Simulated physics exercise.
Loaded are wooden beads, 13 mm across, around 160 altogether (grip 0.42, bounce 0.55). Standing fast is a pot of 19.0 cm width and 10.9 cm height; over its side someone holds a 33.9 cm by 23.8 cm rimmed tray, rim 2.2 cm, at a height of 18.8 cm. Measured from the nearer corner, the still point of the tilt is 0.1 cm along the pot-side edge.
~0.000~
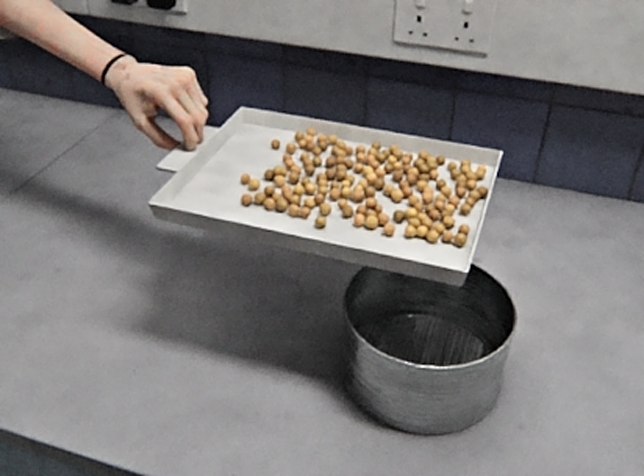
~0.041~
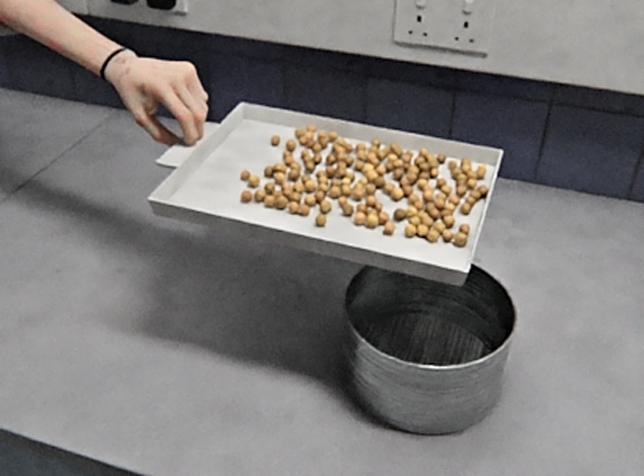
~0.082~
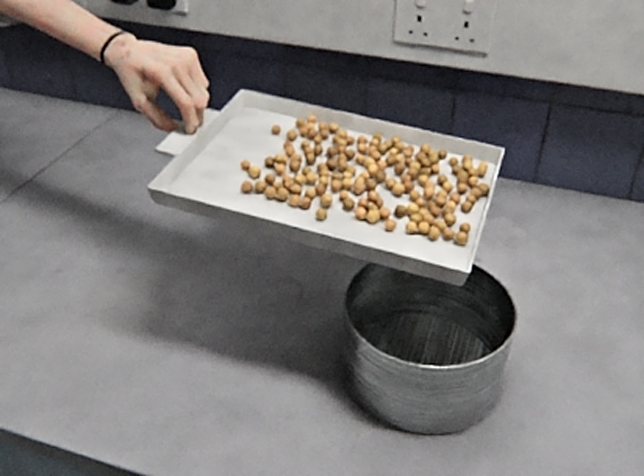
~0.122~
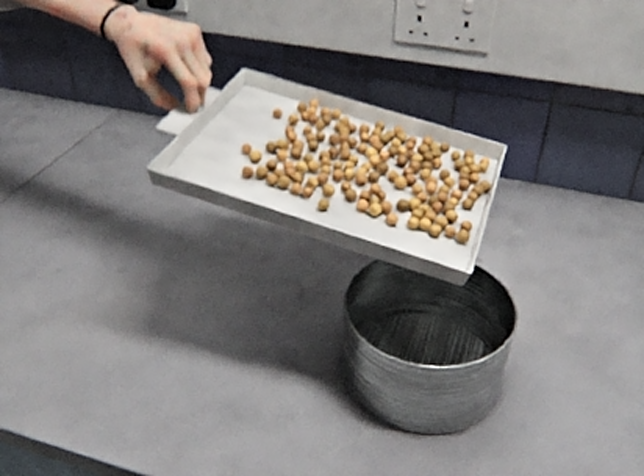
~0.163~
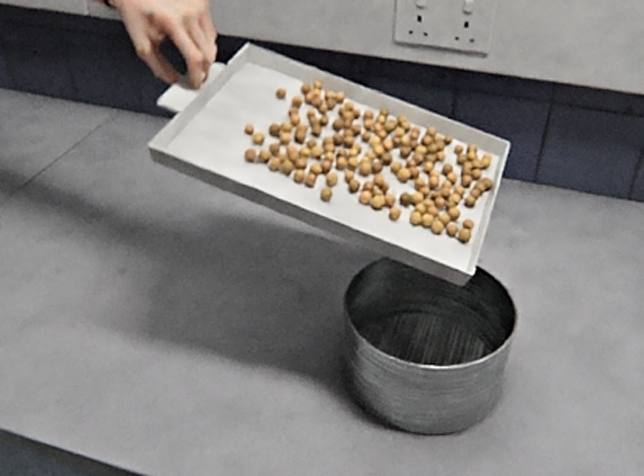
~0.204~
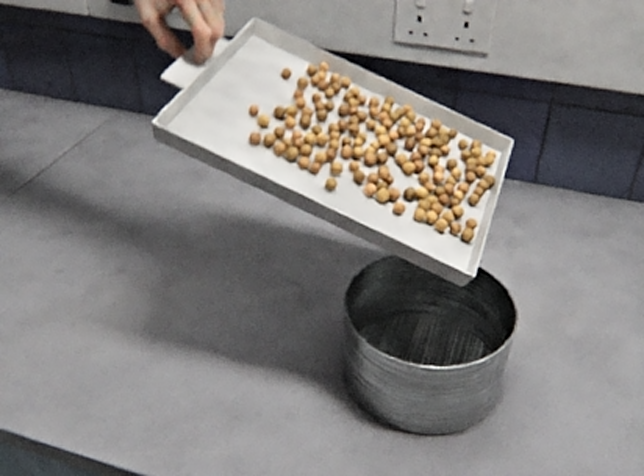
On a grey countertop, a hand holds a white rimmed tray of small round brown pieces above a metal pot, then raises the tray's left end, tilting it steadily down to the right as the pieces shift slightly.
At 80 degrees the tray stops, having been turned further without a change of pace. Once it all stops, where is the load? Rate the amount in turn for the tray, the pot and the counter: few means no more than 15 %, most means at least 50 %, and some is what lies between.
Tray: Some; pot: Few; counter: Most.
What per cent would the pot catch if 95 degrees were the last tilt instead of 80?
It would be near 0 per cent.
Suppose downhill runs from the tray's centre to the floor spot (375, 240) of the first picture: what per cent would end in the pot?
0 %.
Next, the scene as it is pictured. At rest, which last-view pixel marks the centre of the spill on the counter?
Around (595, 460).
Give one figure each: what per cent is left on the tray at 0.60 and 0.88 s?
In order, near 100 and near 45.
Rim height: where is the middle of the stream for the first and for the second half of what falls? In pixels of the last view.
It passes about (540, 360) first and (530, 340) afterwards.
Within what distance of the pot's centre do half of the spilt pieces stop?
That comes to near 24 cm.
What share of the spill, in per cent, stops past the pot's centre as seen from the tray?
Around 100 per cent, give or take.
After 0.44 s, tilt 50 degrees; the tray holds 100 %, the pot 0 %.
After 0.60 s, tilt 71 degrees; the tray holds 100 %, the pot 0 %.
After 0.88 s, tilt 80 degrees; the tray holds 45 %, the pot 0 %.
In the end, at 2.3 s, tray 25 %, pot 0 %, counter 75 %.
